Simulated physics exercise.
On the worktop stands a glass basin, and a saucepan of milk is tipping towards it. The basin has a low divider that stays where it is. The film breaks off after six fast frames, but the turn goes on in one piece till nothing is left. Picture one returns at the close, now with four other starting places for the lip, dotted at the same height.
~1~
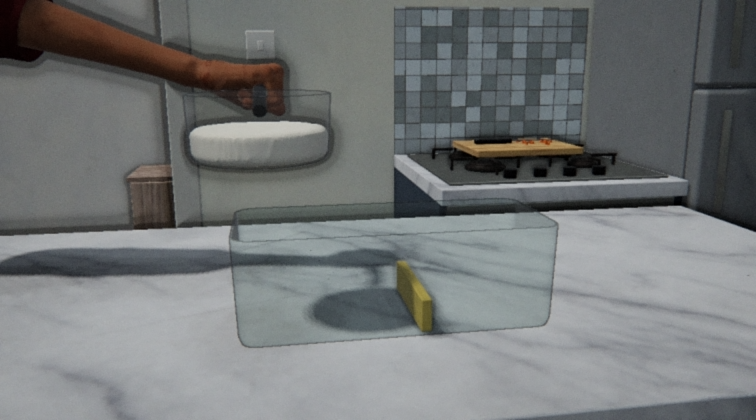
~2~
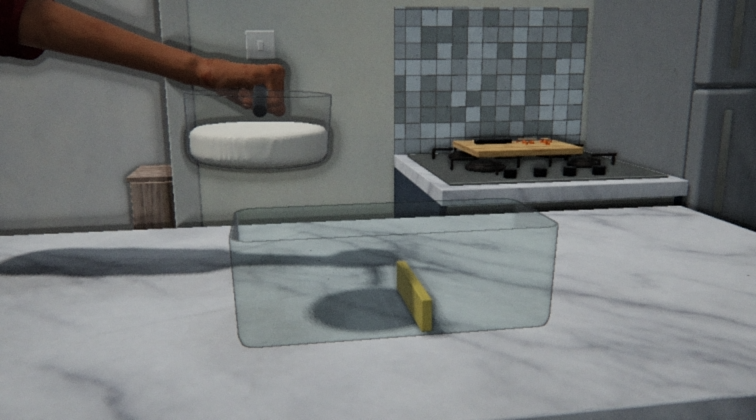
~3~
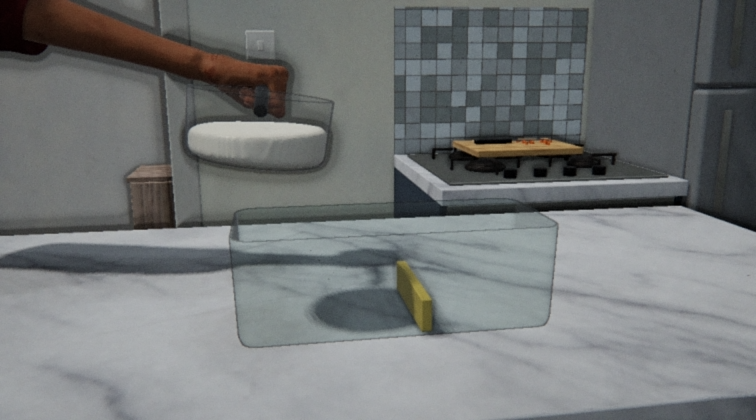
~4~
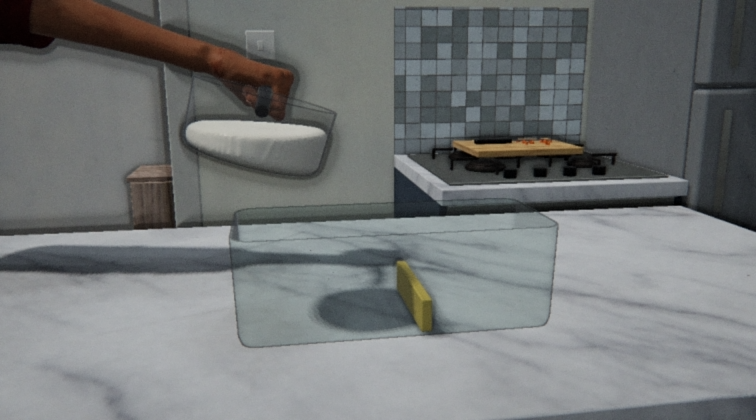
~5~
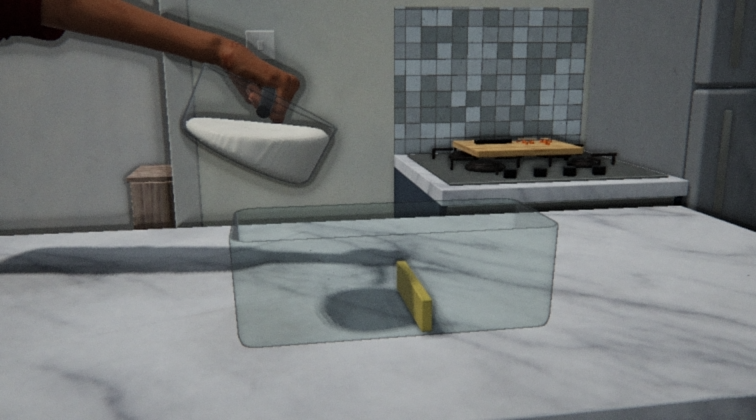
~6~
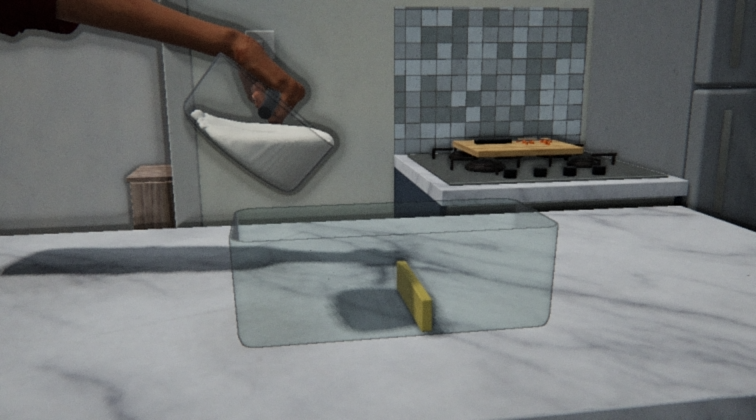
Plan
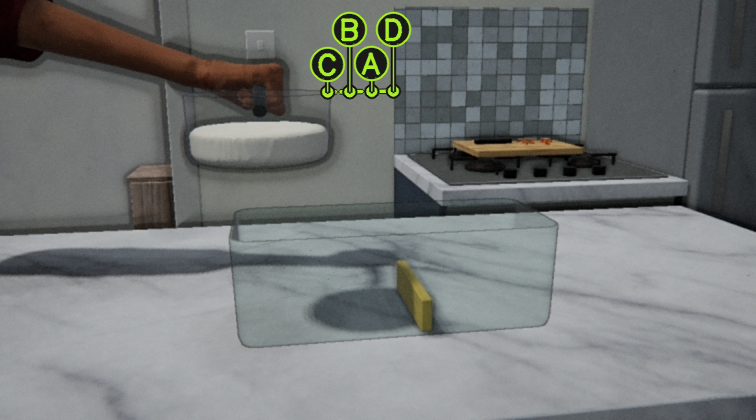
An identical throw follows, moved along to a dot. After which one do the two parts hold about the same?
D works best here.
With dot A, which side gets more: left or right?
The left one.
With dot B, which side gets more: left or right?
The left side.
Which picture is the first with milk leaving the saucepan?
Picture 6.
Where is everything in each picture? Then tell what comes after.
Upright, lip at (327, 92); basin from (238, 346) to (548, 323); top of the wall at (413, 279); nothing has left yet, in the first picture.
Upright, lip at (328, 94); nothing has left yet, in the second picture.
Tipped about 7°, lip at (331, 101); nothing has left yet, in the third picture.
Tipped about 16°, lip at (334, 111); nothing has left yet, in the fourth picture.
Tipped about 27°, lip at (335, 126); nothing has left yet, in the fifth picture.
Tipped about 41°, lip at (333, 143); milk is over the lip, down to (333, 143), in the sixth picture.
In lime, A at (371, 91); B at (349, 91); C at (327, 92); D at (393, 91).
If A is chosen, about 77 % ends left of the wall and 22 % right of it.
If B is chosen, about 92 % ends left of the wall and 6 % right of it.
If C is chosen, about 88 % ends left of the wall and 11 % right of it.
If D is chosen, about 50 % ends left of the wall and 48 % right of it.
